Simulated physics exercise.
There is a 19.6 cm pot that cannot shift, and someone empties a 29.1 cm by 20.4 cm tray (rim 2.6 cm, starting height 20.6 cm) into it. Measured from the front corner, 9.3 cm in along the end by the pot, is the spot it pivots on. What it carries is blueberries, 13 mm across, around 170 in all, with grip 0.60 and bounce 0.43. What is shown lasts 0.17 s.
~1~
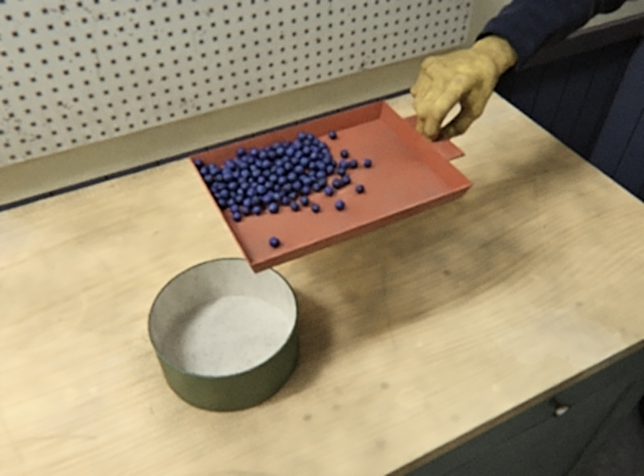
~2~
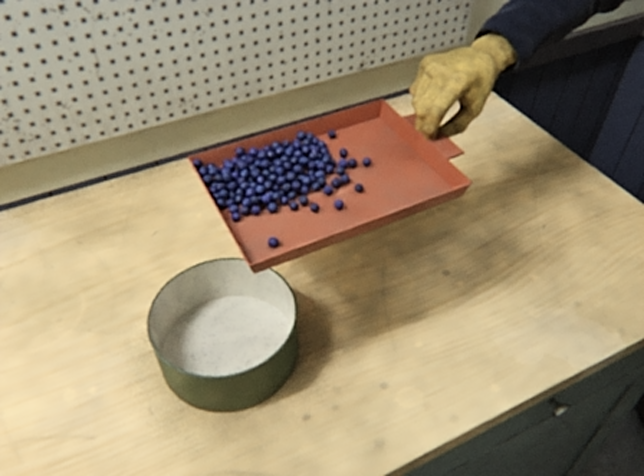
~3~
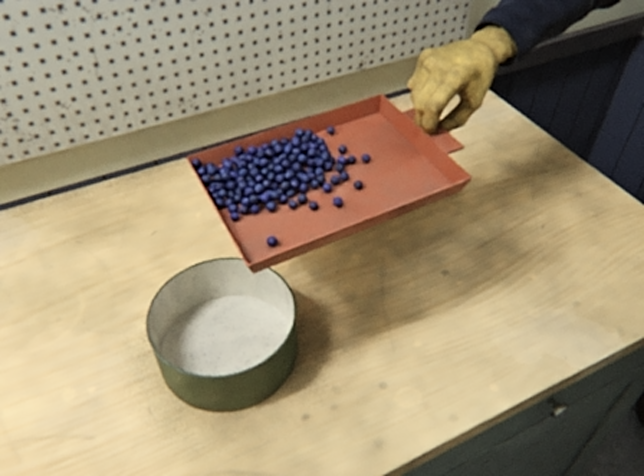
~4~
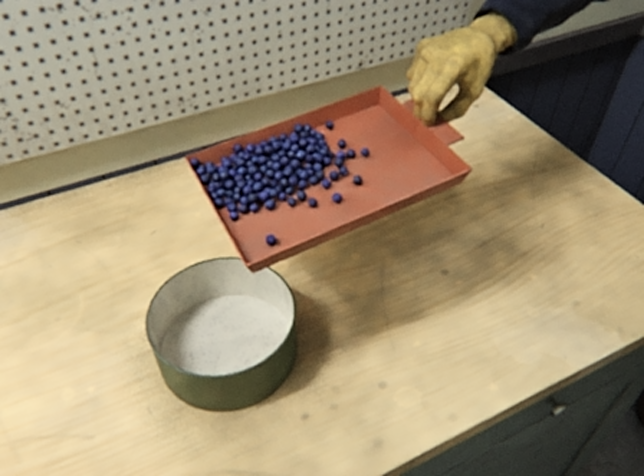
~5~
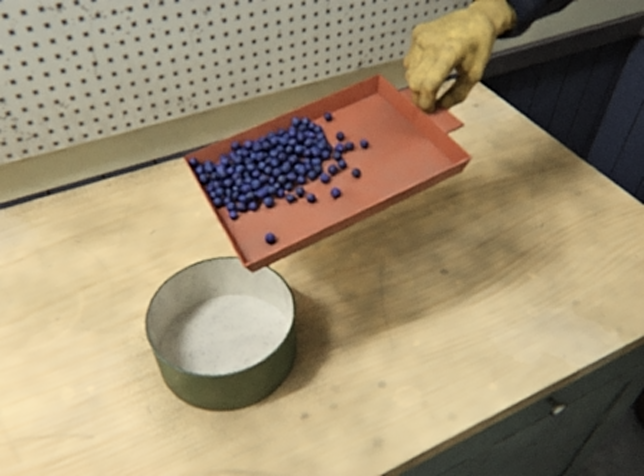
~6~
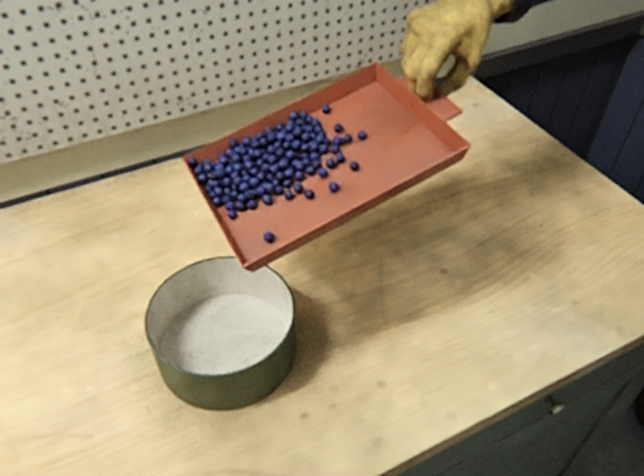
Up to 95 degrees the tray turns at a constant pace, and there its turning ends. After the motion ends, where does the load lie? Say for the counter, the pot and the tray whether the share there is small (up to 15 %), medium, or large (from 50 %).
Counter: Medium. Pot: Large. Left on the tray: Small.
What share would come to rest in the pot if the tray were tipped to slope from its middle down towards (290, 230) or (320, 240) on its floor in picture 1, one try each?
I'd put it at about 95 per cent for the first tilt and about 75 per cent for the second.
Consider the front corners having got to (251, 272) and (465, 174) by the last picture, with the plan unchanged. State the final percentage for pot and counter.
Split: Pot = 70, counter = 30.
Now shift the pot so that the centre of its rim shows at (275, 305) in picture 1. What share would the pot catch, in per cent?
Roughly 15 per cent.
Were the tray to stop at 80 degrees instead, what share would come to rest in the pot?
Then about 45 per cent.
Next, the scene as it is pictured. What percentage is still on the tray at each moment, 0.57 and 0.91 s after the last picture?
In order, near 90 and near 10.
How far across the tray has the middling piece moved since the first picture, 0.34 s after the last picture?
It has moved some 2 cm from its start.
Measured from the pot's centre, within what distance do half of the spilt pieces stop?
18 cm.
Then, 0.34 s after the last picture, tilt 52 degrees; the tray holds 100 %, the pot 0 %.
Then, 0.57 s after the last picture, tilt 79 degrees; the tray holds 90 %, the pot 0 %.
Then, 0.91 s after the last picture, tilt 95 degrees; the tray holds 10 %, the pot 45 %.
In the end, counter 40 %, pot 60 %, tray 0 %.
